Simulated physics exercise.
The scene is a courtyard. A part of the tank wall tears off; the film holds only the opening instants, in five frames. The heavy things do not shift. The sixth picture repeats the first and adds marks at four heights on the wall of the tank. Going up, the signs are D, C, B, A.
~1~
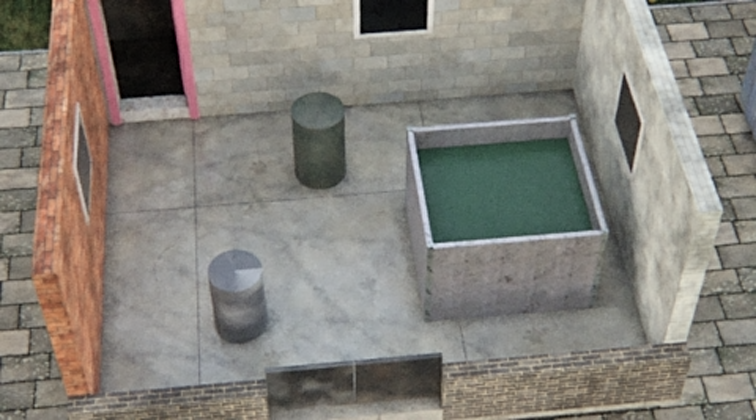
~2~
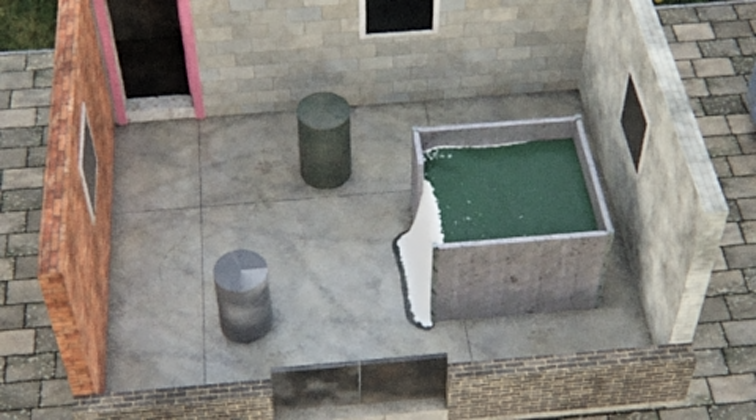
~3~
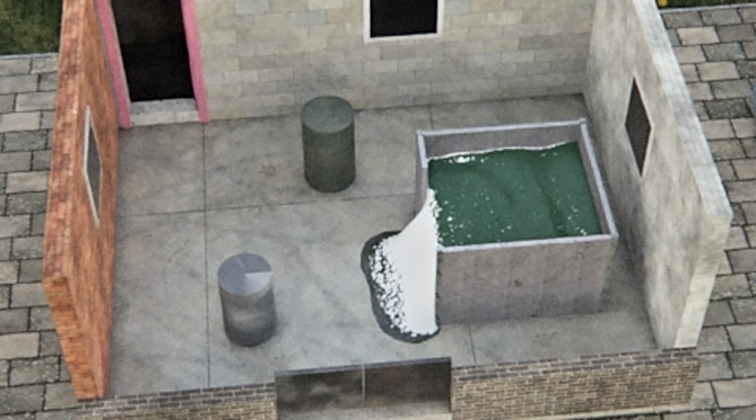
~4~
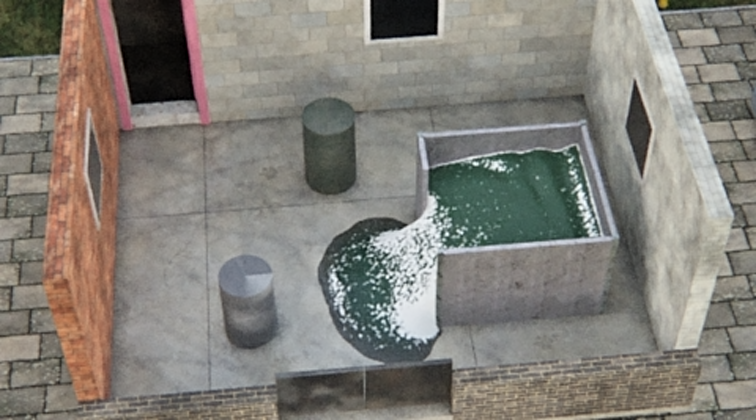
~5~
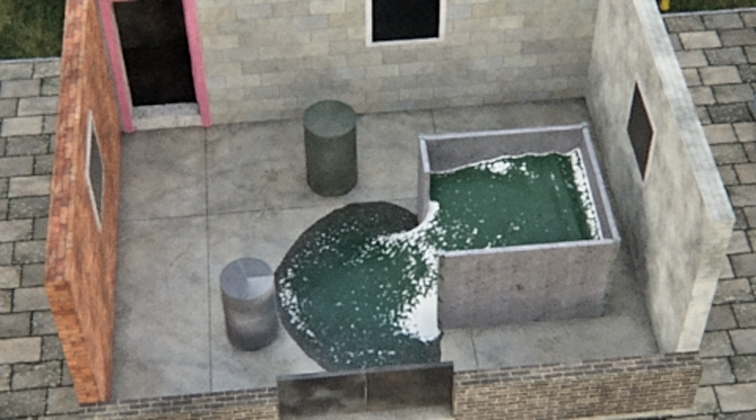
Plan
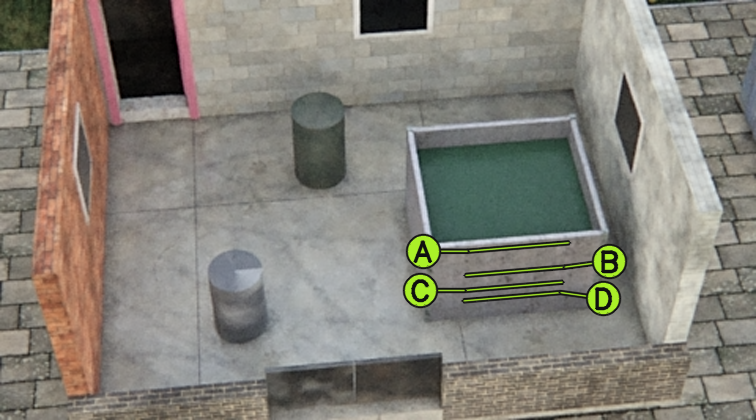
At first, green water lies still in a square tank on the right of a walled courtyard with two cylinders standing on the floor. Then white, foamy water pours from the tank's left side, and a rounded green puddle spreads leftward across the concrete to beside the lighter cylinder.
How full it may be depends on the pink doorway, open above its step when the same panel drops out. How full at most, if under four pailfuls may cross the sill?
It is C.
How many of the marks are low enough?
Two of the four.
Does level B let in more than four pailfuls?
Yes, that goes wrong.
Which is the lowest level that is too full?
It is B.
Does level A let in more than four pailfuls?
Yes, it does.
In lime, A at (518, 247); B at (515, 271); C at (513, 286); D at (512, 296); from the bottom up D, C, B, A.
For level A, dozens of bucketfuls pour in.
For level B, about 11 bucketfuls get in.
For level C, a bucket or two gets in.
For level D, nothing gets over.
